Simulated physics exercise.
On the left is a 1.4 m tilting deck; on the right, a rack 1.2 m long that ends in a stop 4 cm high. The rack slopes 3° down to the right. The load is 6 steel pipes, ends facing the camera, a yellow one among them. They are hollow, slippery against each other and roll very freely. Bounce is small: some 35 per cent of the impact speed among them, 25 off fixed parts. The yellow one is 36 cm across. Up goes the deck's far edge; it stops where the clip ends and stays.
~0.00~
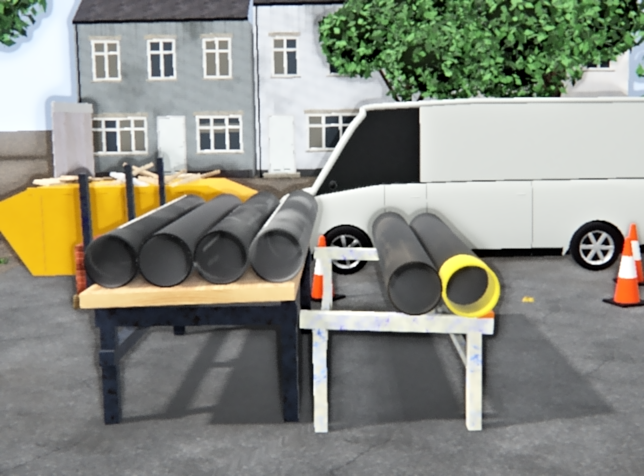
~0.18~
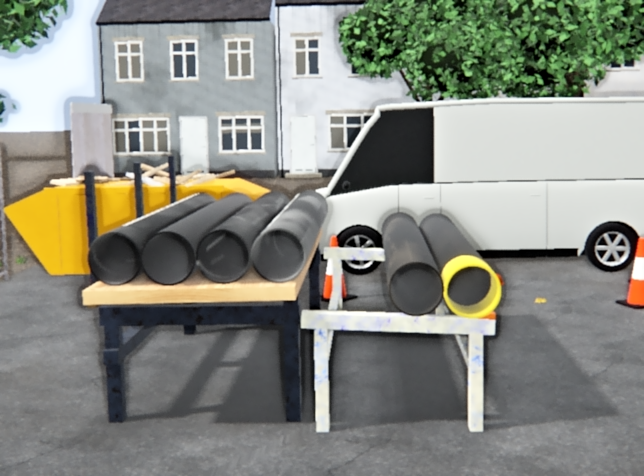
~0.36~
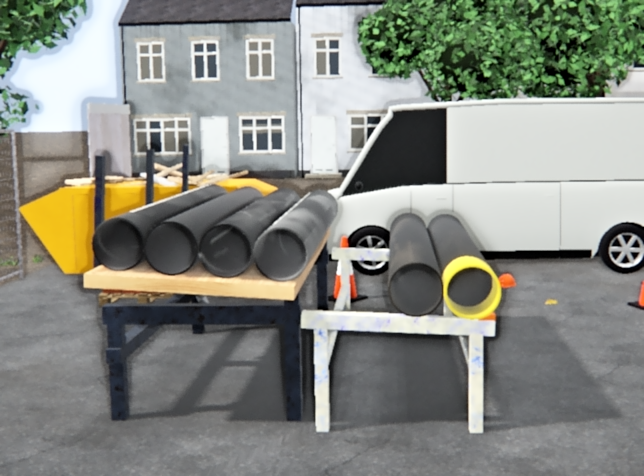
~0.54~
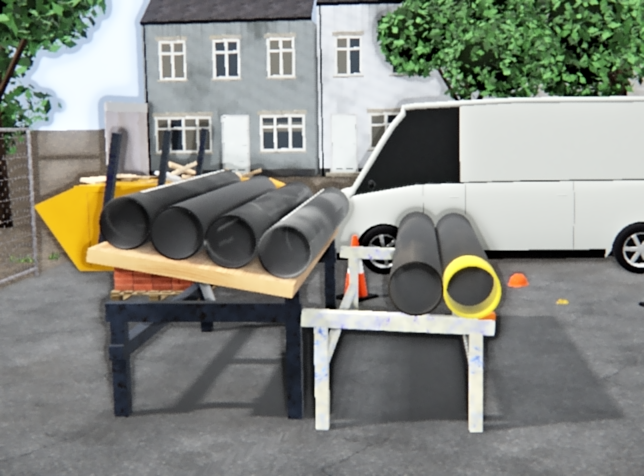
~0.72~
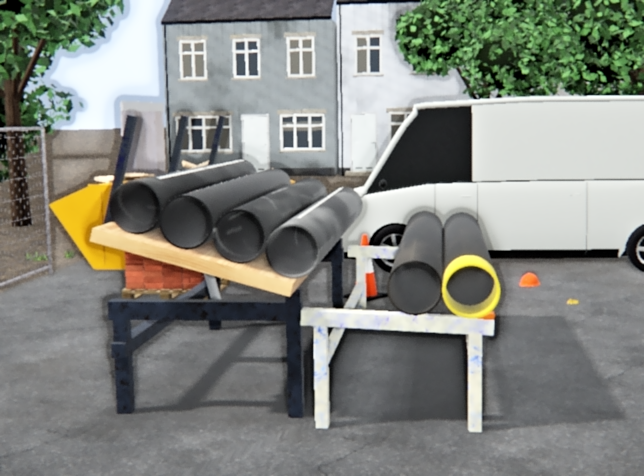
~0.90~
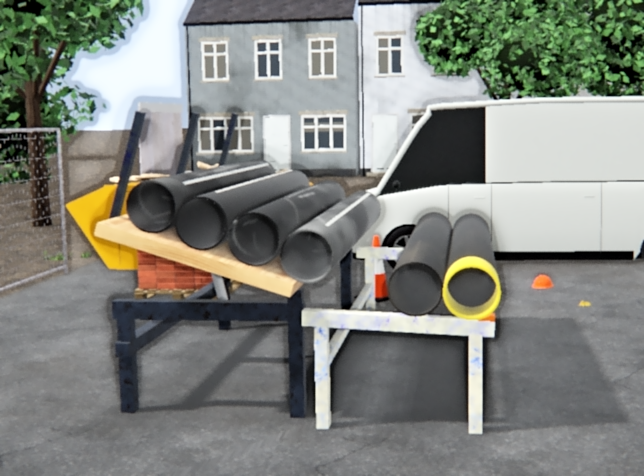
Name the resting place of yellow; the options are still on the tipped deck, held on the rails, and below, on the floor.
Yellow ends below, on the floor.
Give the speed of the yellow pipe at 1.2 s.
About 0.0 m/s.
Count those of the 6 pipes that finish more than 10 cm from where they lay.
In all, 6.
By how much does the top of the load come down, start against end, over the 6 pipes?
About 0 cm.
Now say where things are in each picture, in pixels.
Yellow (472, 291); deck tilted 1° back; stop top at (492, 314), in the first picture.
Yellow (473, 292); deck tilted 1° back, in the second picture.
Yellow (473, 293); deck tilted 4° to the rack, in the third picture.
Yellow (472, 292); deck tilted 10° to the rack, in the fourth picture.
Yellow (471, 291); deck tilted 15° to the rack, in the fifth picture.
Yellow (472, 293); deck tilted 17° to the rack, in the sixth picture.
Then, 1.2 s in, yellow is on the rack, 15 cm from the rack's far end; 0 lost over the end.
Then, 1.4 s in, yellow is on the rack, 15 cm from the rack's far end, rolling right; 0 lost over the end.
Then, 1.8 s in, yellow is on the rack, 5 cm from the rack's far end, rolling right; 0 lost over the end.
Then, 2.1 s in, yellow is over the stop and falling; 1 lost over the end.
In the end (4.6 s), yellow is beyond the stop, on the ground; 1 lost over the end.
